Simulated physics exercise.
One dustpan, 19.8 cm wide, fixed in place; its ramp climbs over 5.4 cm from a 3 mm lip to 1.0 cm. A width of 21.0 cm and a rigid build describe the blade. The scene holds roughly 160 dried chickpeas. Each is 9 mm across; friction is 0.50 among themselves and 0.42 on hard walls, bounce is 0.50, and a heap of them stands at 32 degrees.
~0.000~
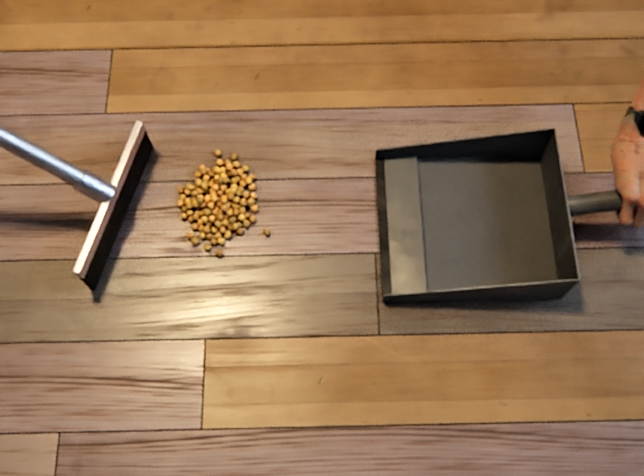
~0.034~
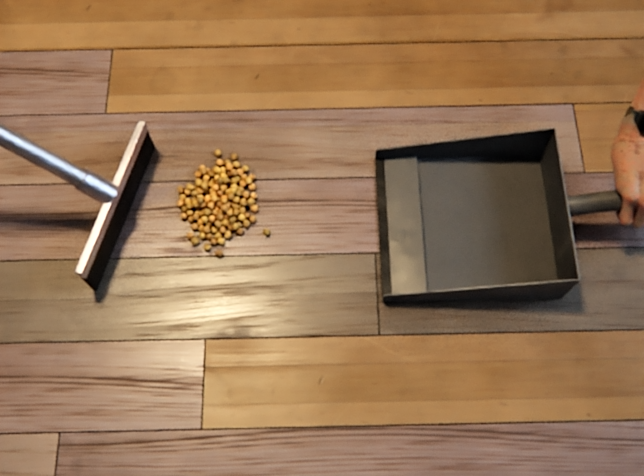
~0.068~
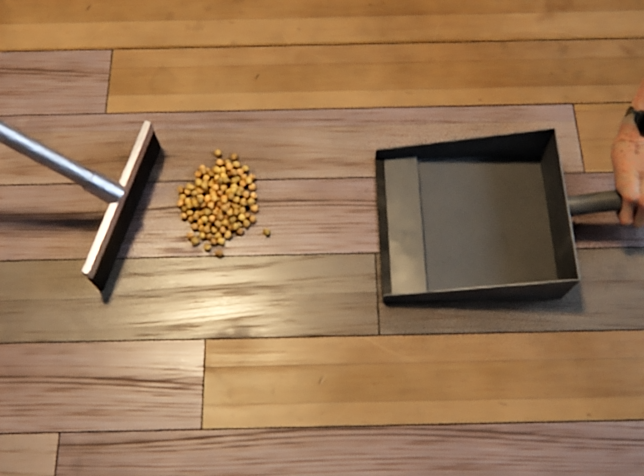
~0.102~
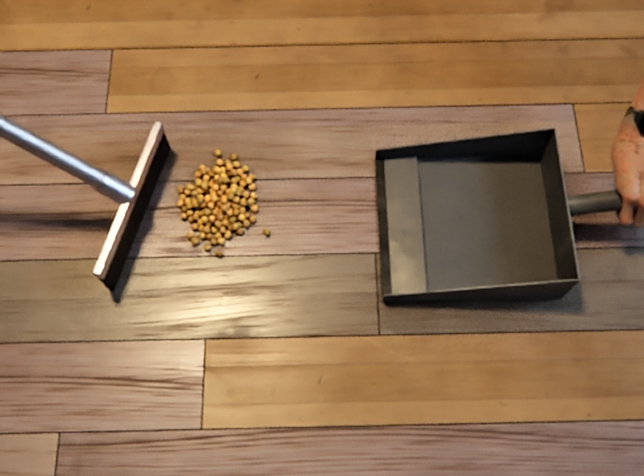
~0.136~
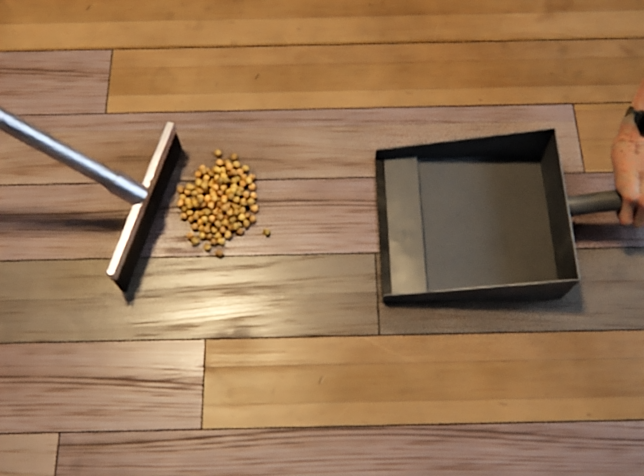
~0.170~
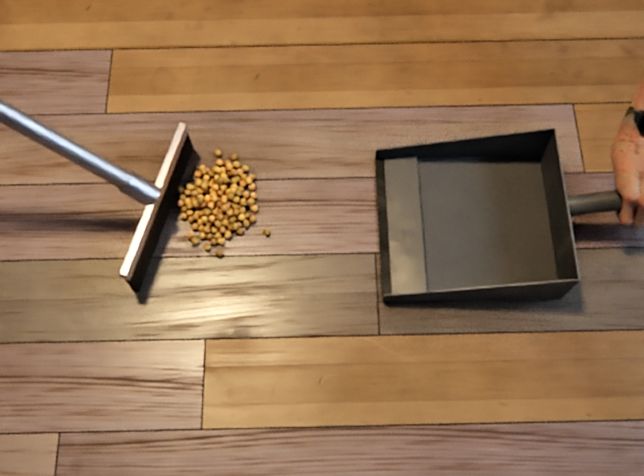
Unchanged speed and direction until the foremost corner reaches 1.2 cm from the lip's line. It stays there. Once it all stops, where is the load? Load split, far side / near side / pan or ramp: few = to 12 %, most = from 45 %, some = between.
Split - far side: Few, near side: Few, pan: Some.
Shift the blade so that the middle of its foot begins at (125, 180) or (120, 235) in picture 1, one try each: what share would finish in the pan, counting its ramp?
First try about 5 per cent, second about 25 per cent.
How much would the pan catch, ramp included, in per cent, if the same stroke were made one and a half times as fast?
Share: About 25 %.
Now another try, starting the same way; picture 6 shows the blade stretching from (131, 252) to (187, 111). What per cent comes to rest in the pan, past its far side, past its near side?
Final per cent - pan 0, far 20, near 0.
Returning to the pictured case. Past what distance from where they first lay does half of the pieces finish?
20 cm, roughly.
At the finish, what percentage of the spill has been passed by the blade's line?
Near 5 percent, give or take.
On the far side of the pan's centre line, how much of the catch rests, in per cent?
I'd say near 90 per cent.
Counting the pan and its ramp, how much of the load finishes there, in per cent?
Roughly 20 %.
Then, at 0.42 s, middle of the blade 16 cm from the lip; 0 % over the lip, far side 5 %, near side 0 %.
After 0.59 s, middle of the blade 8 cm from the lip; 0 % over the lip, far side 5 %, near side 0 %.
After 0.88 s, middle of the blade 4 cm from the lip; 20 % over the lip, far side 5 %, near side 5 %.
By 1.2 s all is still; far side 5 %, near side 5 %, pan 20 %, in front of the lip or behind the blade 70 %.
